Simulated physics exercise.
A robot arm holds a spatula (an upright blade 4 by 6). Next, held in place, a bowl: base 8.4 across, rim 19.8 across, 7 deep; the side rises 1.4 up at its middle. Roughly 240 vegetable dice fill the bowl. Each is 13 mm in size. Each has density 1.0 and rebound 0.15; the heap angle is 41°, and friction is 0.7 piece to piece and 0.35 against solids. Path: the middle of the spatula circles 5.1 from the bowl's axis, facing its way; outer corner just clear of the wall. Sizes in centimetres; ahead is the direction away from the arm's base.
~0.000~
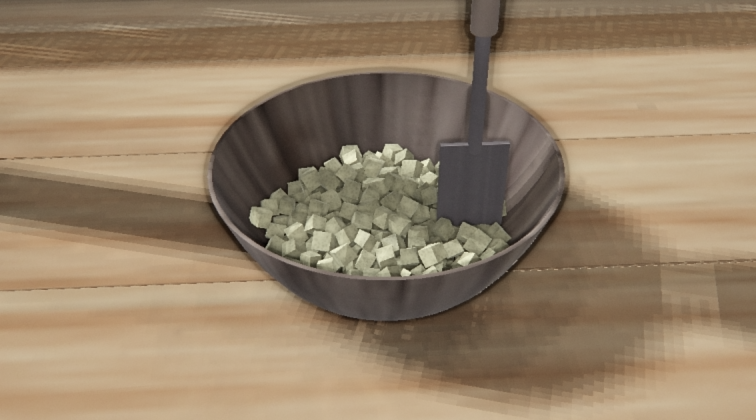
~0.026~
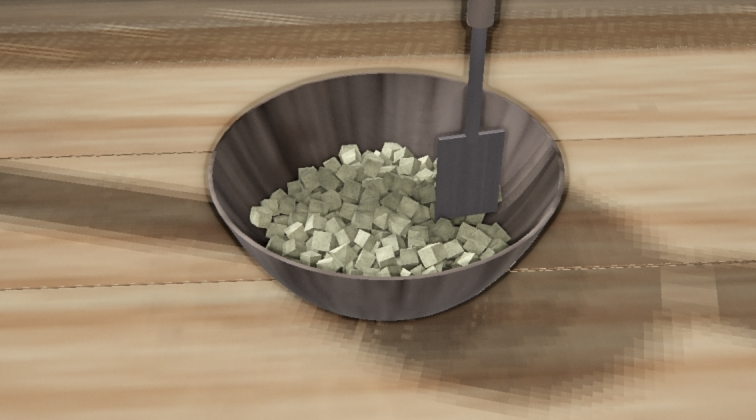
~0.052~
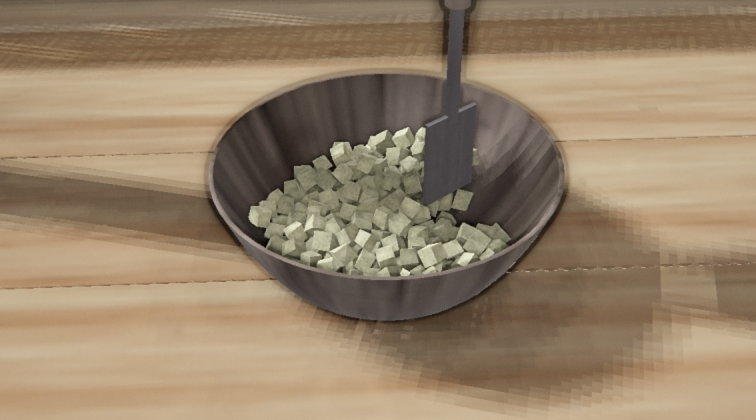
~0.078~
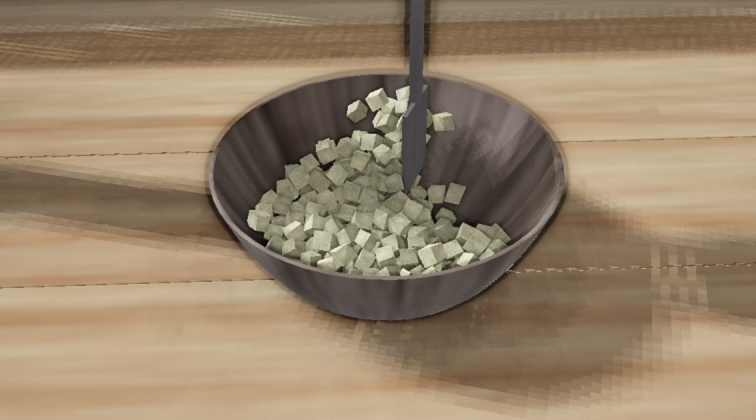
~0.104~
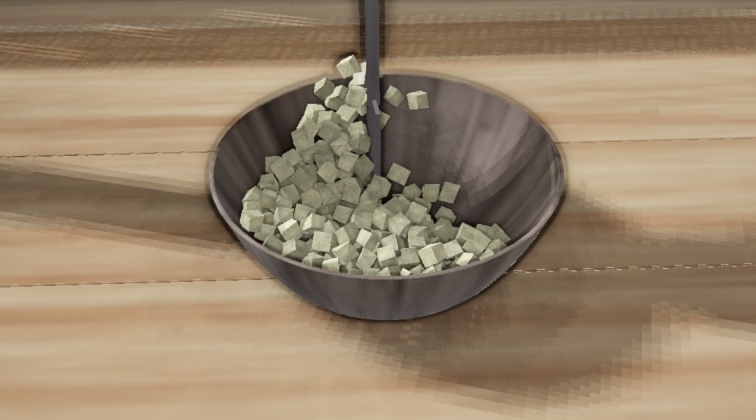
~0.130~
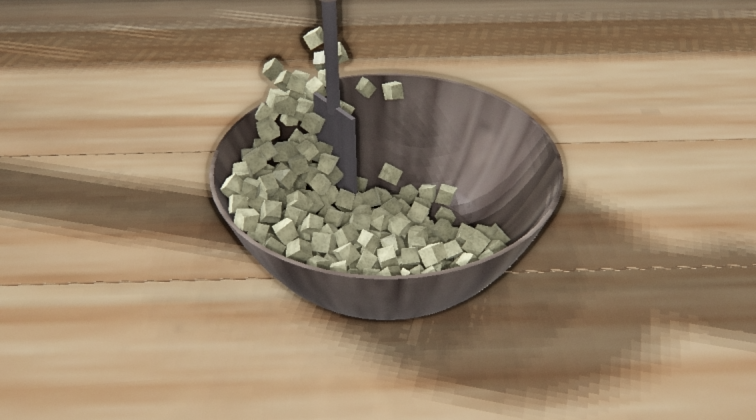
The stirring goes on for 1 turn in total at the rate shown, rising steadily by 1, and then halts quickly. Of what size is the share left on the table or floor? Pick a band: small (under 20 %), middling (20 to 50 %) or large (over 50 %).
Middling.
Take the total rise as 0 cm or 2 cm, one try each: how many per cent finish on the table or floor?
Roughly 45 and 25 per cent.
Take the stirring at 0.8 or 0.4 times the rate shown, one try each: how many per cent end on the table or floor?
I'd expect near 25 per cent, then near 5 per cent.
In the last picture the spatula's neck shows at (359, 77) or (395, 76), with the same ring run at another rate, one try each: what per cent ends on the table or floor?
It comes to roughly 25 per cent and then 10 per cent.
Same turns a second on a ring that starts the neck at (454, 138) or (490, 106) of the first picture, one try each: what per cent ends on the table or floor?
First try about 25 per cent, second try about 25 per cent.
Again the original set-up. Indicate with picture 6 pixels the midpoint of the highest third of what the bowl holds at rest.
About (407, 151).
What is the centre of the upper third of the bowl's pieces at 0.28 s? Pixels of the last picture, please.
Estimated centre: (463, 240).
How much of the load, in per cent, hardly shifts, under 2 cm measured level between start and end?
I'd put it at about 10 in a hundred.
After 0.20 s, 211° round, highest piece 12 above the table; 212 in the bowl, 26 in flight or on the tool.
After 0.28 s, 295° round, highest piece 13 above the table; 181 in the bowl, 3 on the table or floor, 54 in flight or on the tool.
After 0.51 s, 0° round, highest piece 7 above the table; 156 in the bowl, 81 on the table or floor, 1 in flight or on the tool.
After 1.21 s, 0° round, highest piece 7 above the table; 156 in the bowl, 82 on the table or floor.
At rest, 156 in the bowl, 82 on the table or floor. That is 34 % on the table or floor.
